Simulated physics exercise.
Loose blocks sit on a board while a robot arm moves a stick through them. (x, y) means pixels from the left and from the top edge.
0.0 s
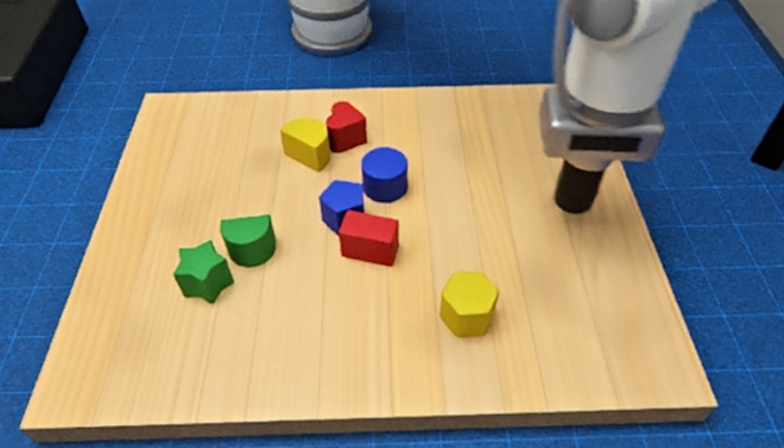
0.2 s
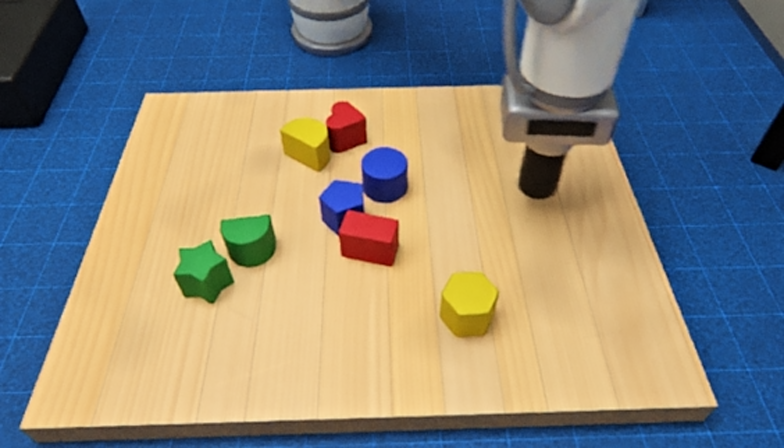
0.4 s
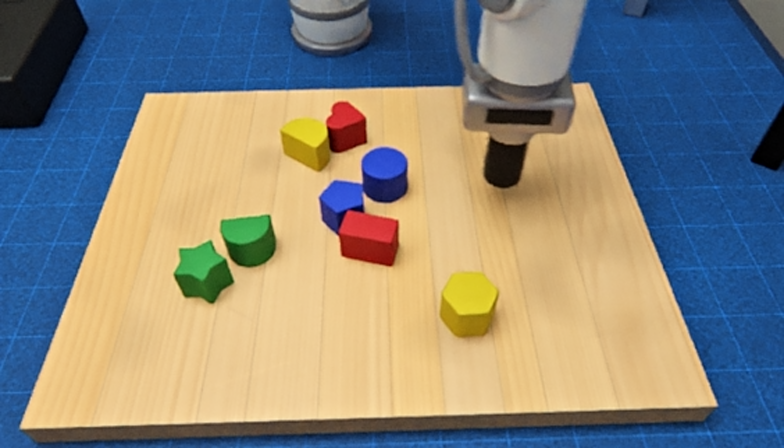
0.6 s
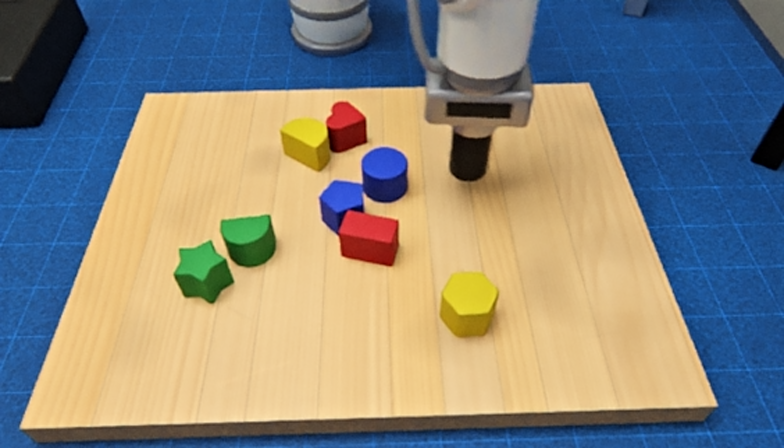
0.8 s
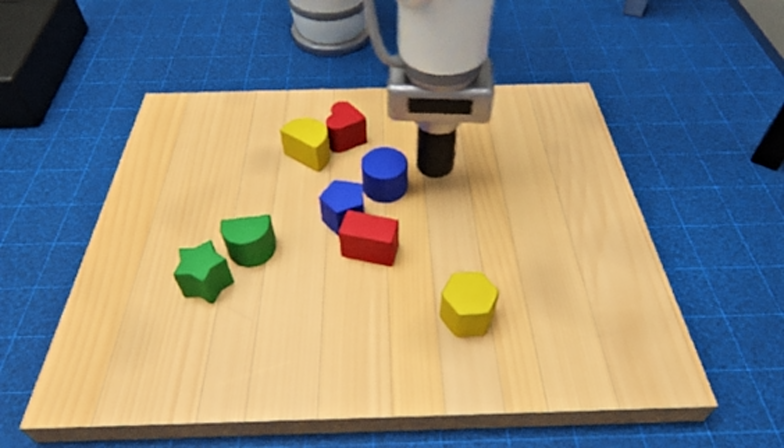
Robot arm moving a dark stick steadily leftward over a wooden board, nearing a blue cylinder while the coloured blocks stay still.
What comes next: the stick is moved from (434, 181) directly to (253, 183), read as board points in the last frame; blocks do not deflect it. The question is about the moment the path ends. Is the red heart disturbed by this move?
Answer: Unmoved.
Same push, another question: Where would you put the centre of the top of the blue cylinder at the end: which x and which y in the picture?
The middle of its upper face will lie at (237, 189).
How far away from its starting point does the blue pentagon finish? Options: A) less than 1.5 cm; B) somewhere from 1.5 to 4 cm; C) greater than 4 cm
The one that fits is A, less than 1.5 cm.
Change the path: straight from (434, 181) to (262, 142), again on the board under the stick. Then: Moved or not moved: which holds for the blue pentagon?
Stays where it is.
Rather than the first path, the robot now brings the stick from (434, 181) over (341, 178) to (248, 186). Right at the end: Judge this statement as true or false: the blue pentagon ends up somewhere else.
My answer: True.
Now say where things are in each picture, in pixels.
In the first frame, stick's lower end at (573, 201); yellow D-shaped block at (307, 130); blue pentagon at (343, 194); red heart at (344, 114); blue cylinder at (384, 162).
In the second frame, stick at (537, 186); blocks still.
In the third frame, stick at (502, 176); blocks still.
In the fourth frame, stick at (468, 170); blocks still.
In the fifth frame, stick at (435, 166); yellow D-shaped block at (307, 130); blue pentagon at (343, 194); red heart at (344, 114); blue cylinder at (384, 162).
On the path given first. One third of the way, stick at (372, 167); blue pentagon at (334, 199), turned 20° anticlockwise; blue cylinder at (331, 167).
Two thirds of the way, stick at (309, 167); yellow D-shaped block at (300, 128), turned 25° clockwise; blue pentagon at (334, 199), turned 20° anticlockwise; blue cylinder at (273, 178).
At the end, stick at (249, 168); yellow D-shaped block at (294, 128), turned 55° clockwise; blue pentagon at (334, 199), turned 20° anticlockwise; red heart still; blue cylinder at (237, 189).
